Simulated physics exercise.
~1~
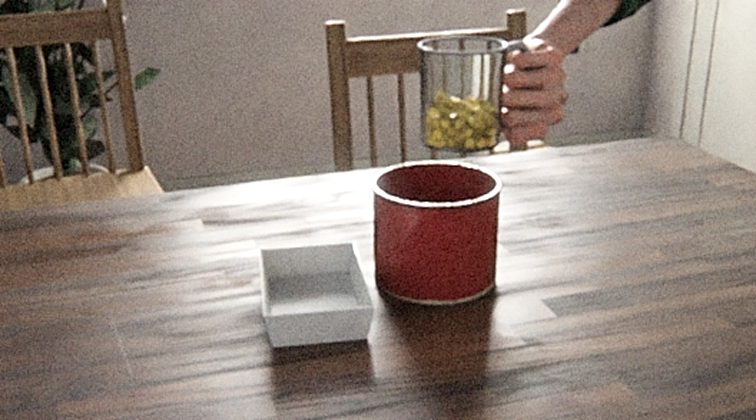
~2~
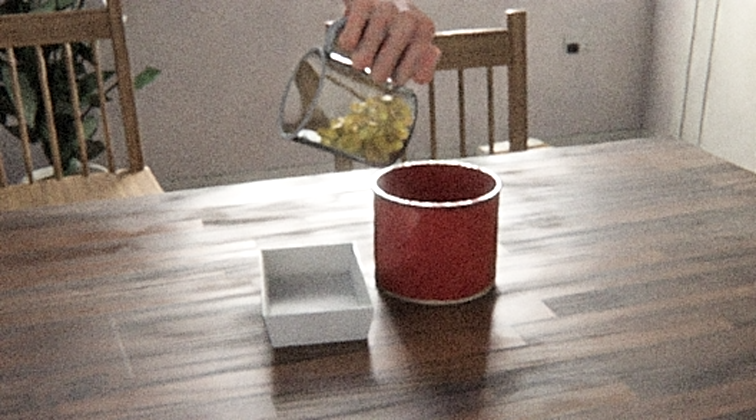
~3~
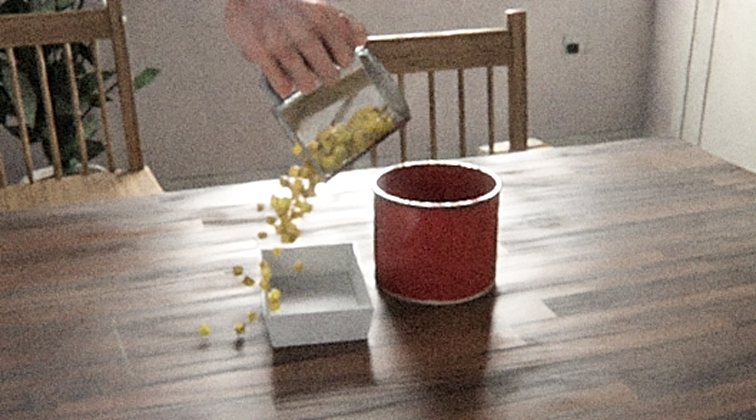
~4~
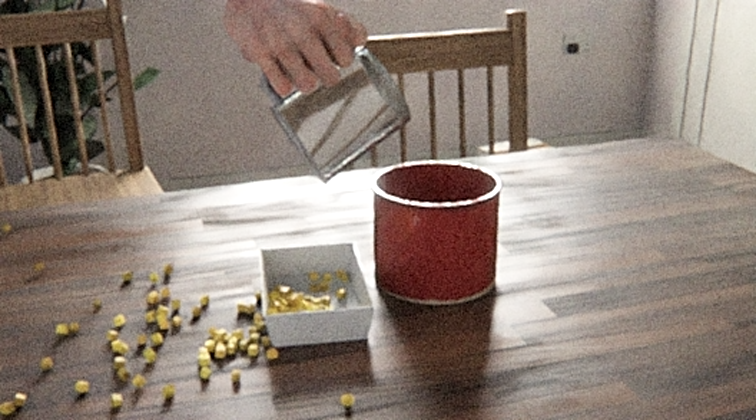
A hand carries a clear cup of small yellow cubes leftward over a wooden table and tips it upside down, spilling them toward a white tin beside a red pot until the cup is empty, with many cubes in the tin and many scattered across the tabletop.
